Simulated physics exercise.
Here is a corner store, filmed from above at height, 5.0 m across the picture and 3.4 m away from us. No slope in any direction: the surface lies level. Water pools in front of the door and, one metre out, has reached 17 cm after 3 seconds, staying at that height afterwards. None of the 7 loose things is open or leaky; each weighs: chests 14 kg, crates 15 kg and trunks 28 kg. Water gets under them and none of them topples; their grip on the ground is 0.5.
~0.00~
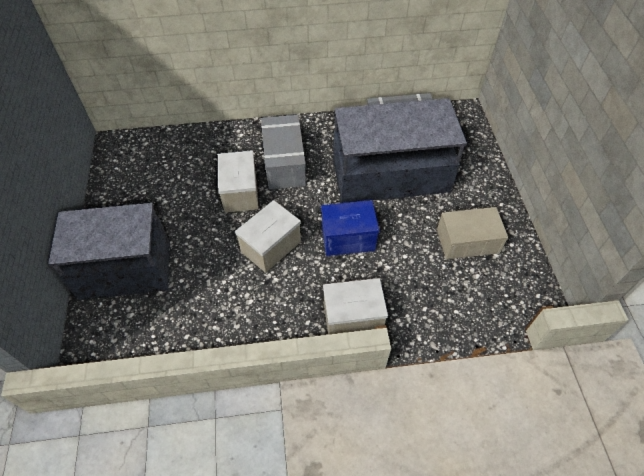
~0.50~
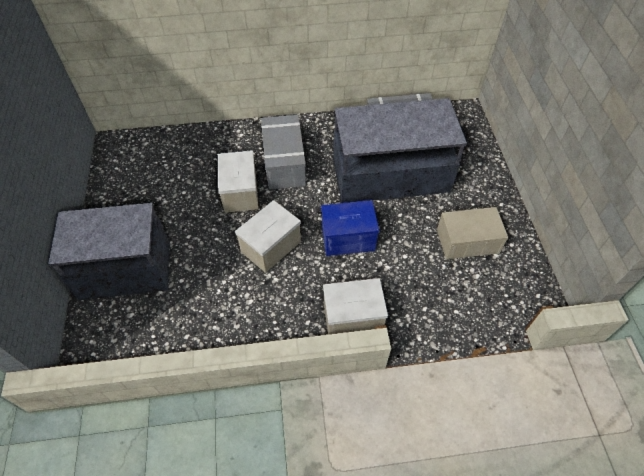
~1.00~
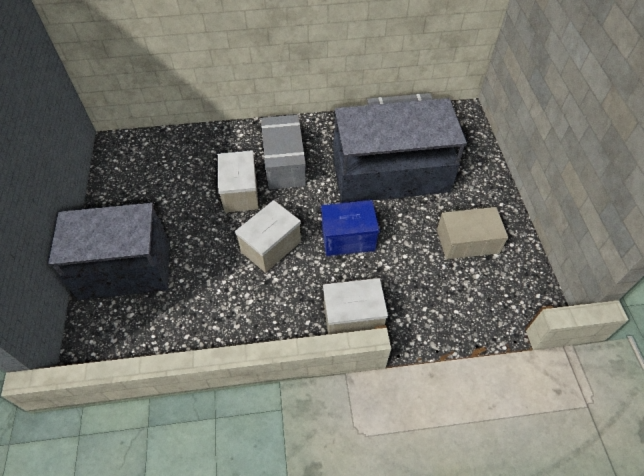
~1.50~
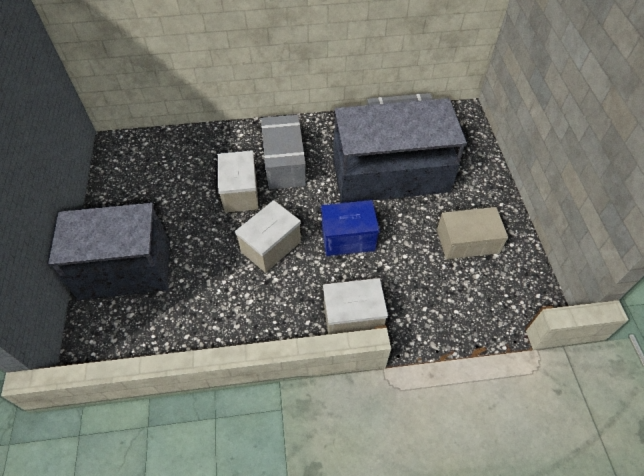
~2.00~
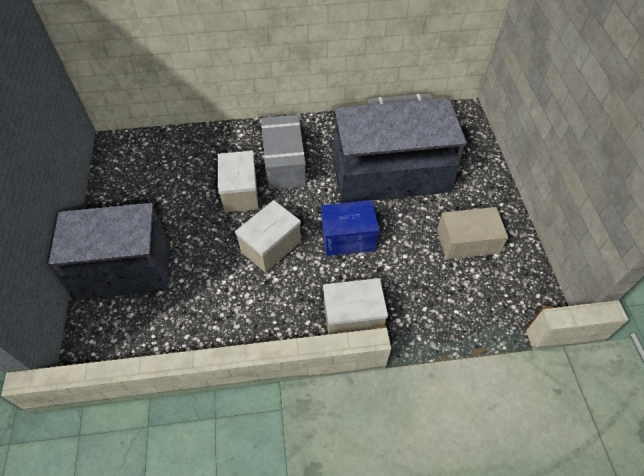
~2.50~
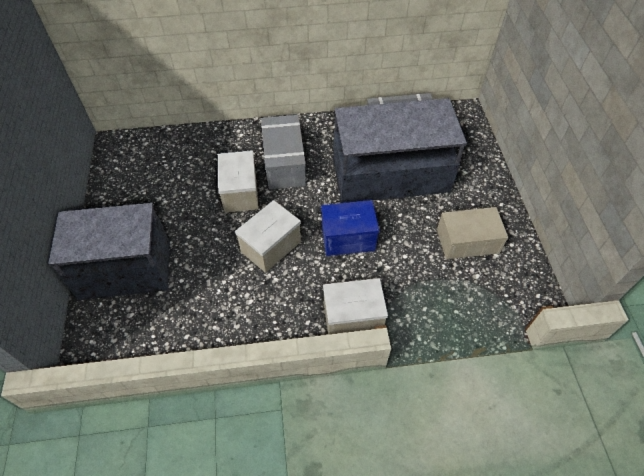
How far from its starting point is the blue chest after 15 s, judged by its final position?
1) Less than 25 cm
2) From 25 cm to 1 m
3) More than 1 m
More than 1 m.
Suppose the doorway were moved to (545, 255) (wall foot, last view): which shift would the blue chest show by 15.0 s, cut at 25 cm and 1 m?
I'd expect the blue chest to get swept far off.
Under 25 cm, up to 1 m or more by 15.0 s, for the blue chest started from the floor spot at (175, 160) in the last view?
Short answer, it goes a modest way.
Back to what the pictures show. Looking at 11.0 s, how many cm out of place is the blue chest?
Roughly 250 cm.
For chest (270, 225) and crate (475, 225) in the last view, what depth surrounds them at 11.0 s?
Close to 6 and 9 centimetres.
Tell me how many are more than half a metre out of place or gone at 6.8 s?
The number by then is 2.
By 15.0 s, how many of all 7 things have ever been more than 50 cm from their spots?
That comes to 7.
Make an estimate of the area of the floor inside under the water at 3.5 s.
Wet: Near 2.5 m2.
After 3.5 s the blue chest is near (350, 218), 0.0 m from its start, aground; 0 afloat.
After 6.8 s the blue chest is near (266, 187), 1.0 m from its start, afloat; 2 afloat.
After 11.0 s the blue chest is near (126, 194), 2.4 m from its start, afloat; 3 afloat.
After 15.0 s the blue chest is near (106, 136), 3.0 m from its start, afloat; 7 afloat.
